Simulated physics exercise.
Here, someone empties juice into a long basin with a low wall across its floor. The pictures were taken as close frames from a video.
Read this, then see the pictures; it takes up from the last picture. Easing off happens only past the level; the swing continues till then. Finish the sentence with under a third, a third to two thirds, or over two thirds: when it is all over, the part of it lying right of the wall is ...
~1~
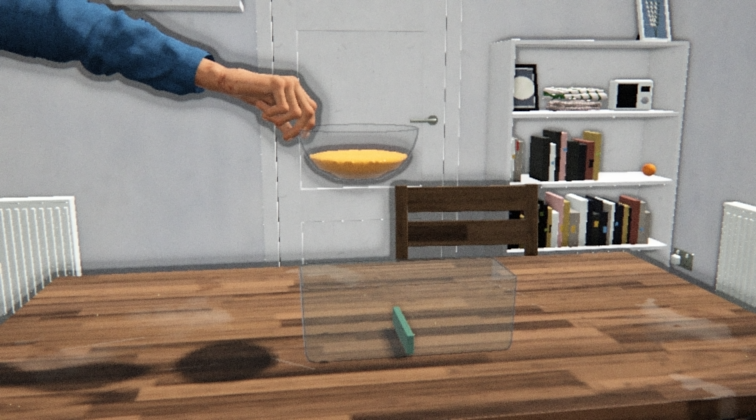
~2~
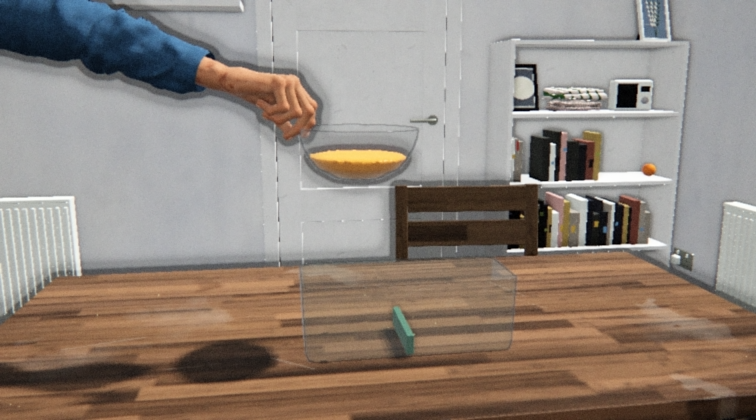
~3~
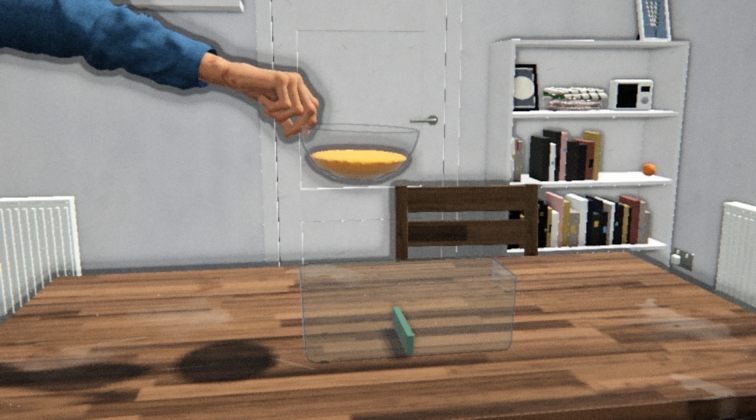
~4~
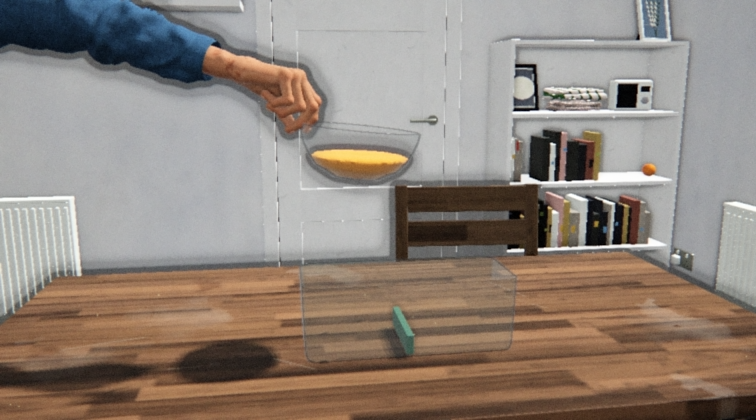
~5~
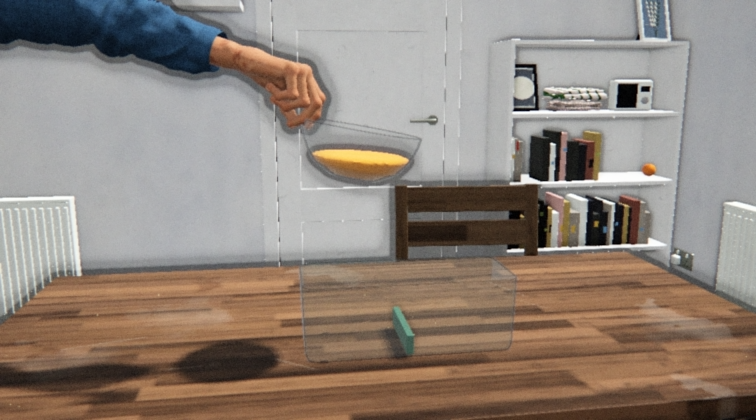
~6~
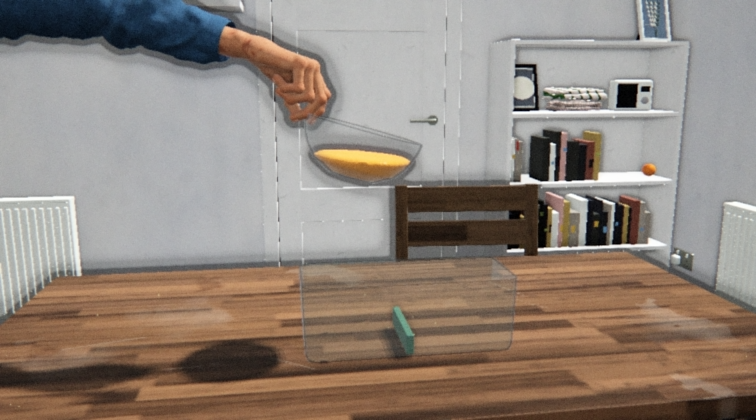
... over two thirds.
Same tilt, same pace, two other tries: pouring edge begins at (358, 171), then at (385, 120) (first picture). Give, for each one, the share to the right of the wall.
5 and 60 per cent.
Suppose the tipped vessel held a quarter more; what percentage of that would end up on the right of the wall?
Estimate: Around 80 per cent.
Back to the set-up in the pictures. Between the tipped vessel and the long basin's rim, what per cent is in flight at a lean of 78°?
Roughly 60 percent.
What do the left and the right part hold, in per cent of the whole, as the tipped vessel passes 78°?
About 0 per cent on the left and 10 on the right.
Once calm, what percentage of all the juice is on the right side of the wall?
Share approx. 80 %.
A moment on, the tilt is 78° and 34 per cent is still to pour, 0 is left of the wall and 8 right of it.
Next, the tilt is 110° and 0 per cent is still to pour, 12 is left of the wall and 79 right of it.
Then the tilt is 112° and 0 per cent is still to pour, 16 is left of the wall and 82 right of it.
Later the tilt is 112° and 0 per cent is still to pour, 16 is left of the wall and 82 right of it.
In the end 16 per cent lies left of the wall, 82 right of it and 2 outside.
